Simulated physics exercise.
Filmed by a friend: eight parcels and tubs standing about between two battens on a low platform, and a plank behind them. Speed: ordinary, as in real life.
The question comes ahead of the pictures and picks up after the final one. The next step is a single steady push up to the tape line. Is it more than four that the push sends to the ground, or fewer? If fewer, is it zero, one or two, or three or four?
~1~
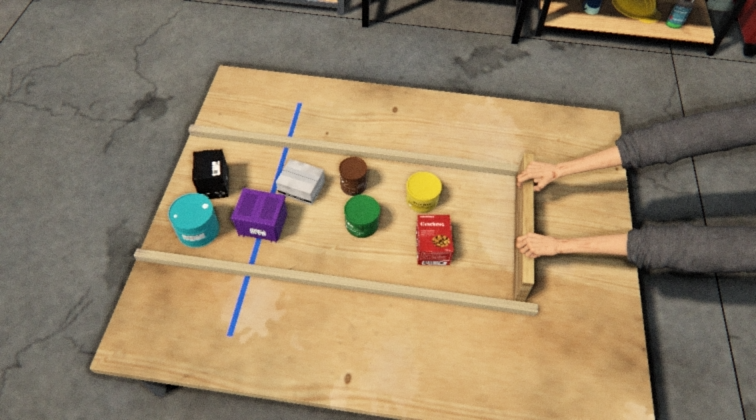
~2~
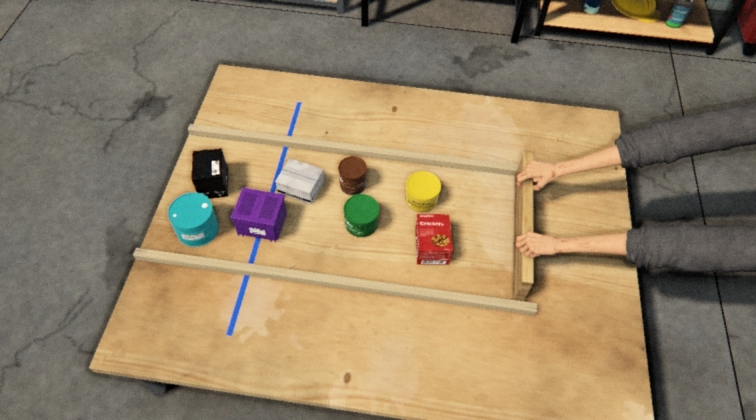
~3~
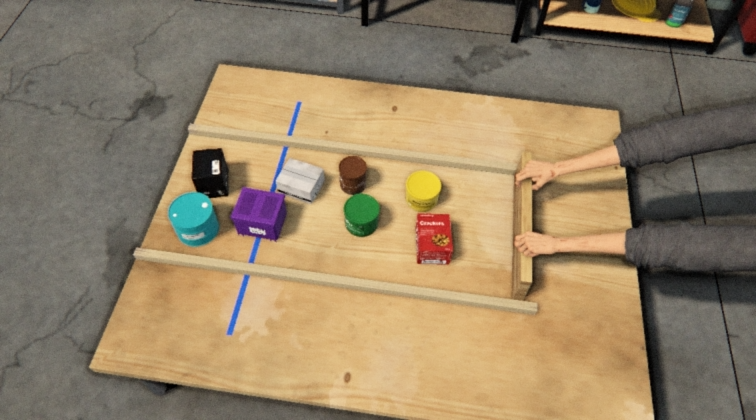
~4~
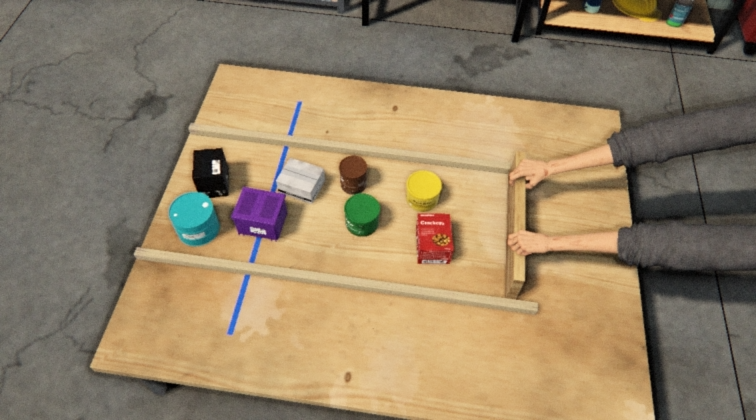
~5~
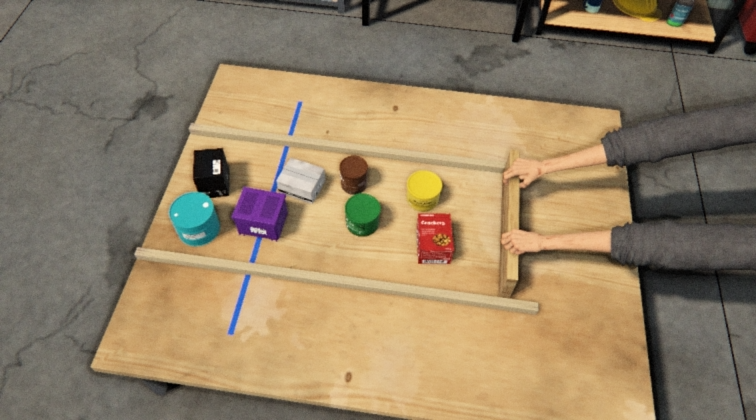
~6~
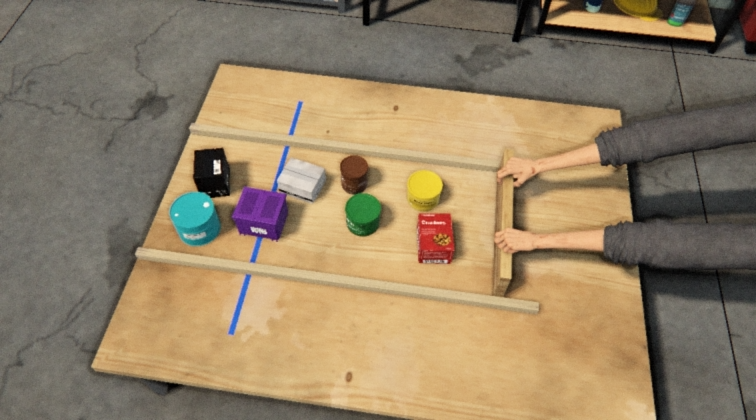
Fewer - zero.
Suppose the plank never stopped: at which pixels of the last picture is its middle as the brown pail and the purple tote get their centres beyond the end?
First one: Around (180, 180). Other one: Around (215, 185).
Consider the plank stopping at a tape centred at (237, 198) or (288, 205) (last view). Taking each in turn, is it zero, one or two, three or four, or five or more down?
In order: One or two and zero.
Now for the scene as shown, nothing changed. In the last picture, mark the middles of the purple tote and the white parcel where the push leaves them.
In the last picture the first middle sits at (204, 207) and the other at (226, 156).
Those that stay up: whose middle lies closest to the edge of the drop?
That's the turquoise canister.
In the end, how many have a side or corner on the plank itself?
Total: 2.
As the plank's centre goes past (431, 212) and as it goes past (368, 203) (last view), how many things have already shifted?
That makes 2 at the first spot and 5 at the second.
Early on, none off yet; black parcel at rest near (212, 173); turquoise canister at rest near (196, 219); purple tote at rest near (262, 214).
A while later, none off yet; black parcel at rest near (212, 173); turquoise canister at rest near (196, 219); purple tote travelled a little near (256, 214).
Finally, the number that fall off is zero.
